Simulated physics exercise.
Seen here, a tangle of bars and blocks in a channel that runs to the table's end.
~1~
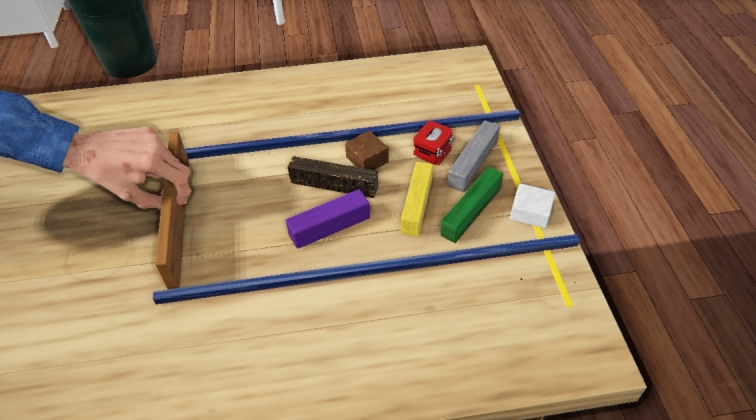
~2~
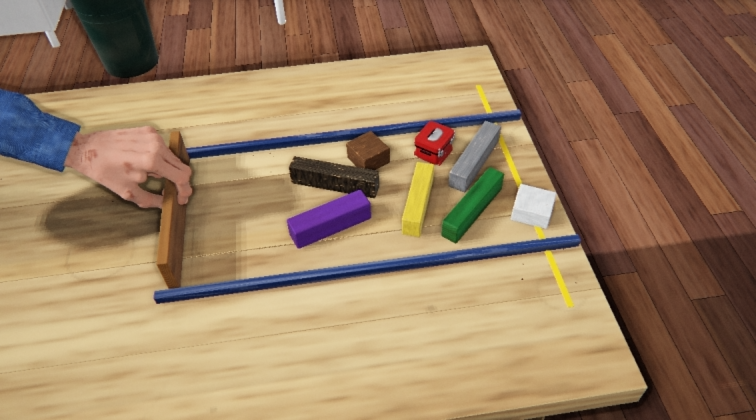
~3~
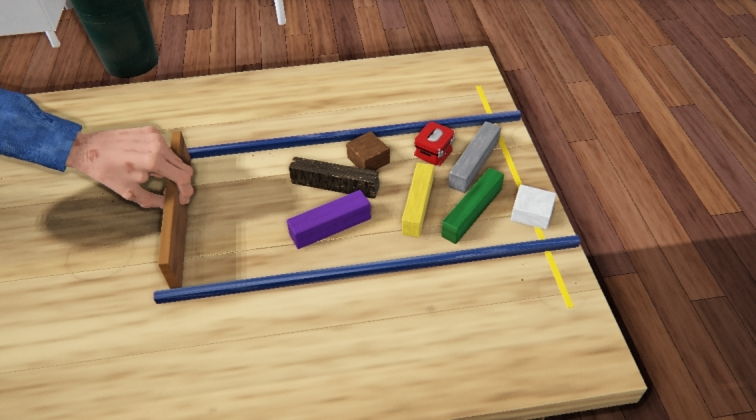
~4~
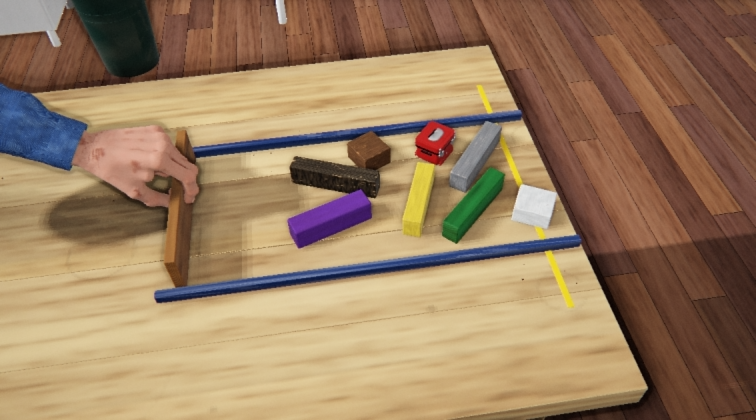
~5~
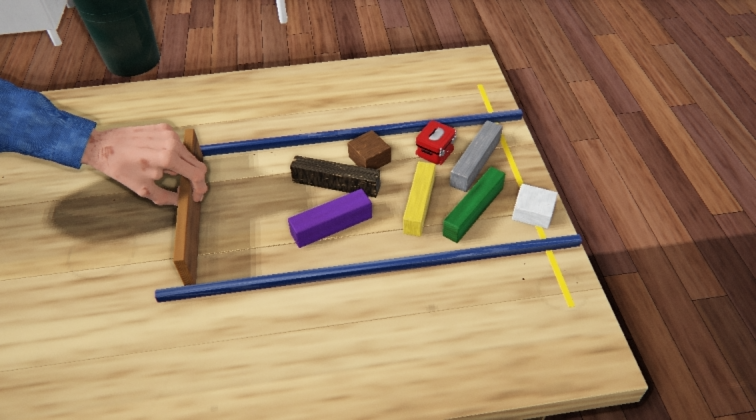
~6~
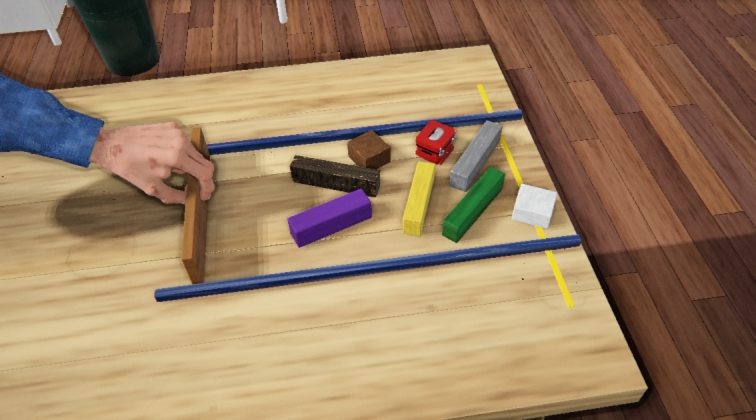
The clip shows a hand sliding an upright wooden board slightly to the right between two blue rails on a table, while the purple, black, brown, yellow, red, green, grey and white objects ahead of it stay still.
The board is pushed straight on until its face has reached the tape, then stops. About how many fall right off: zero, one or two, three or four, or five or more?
Outcome: The number that fall off is five or more.
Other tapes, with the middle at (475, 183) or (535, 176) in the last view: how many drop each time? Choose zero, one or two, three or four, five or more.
Taking them in turn, either one or two; five or more.
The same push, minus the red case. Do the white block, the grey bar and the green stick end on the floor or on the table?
The white block comes down, the grey bar comes down, the green stick falls.
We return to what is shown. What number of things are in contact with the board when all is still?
The number is 1.
Soon after, none off yet; white block at rest near (535, 206); grey bar at rest near (477, 155); green stick at rest near (474, 204).
Then, none off yet; white block moving near (539, 208); grey bar moved a little near (499, 156); green stick moved a little near (490, 210).
Further on, none off yet; white block moved a little near (555, 215); grey bar tipped well over near (556, 154); green stick moved a little near (519, 212).
By the end, the number that fall off is five or more; fallen, purple stick, black bar, yellow bar, red case, green stick, grey bar and white block.
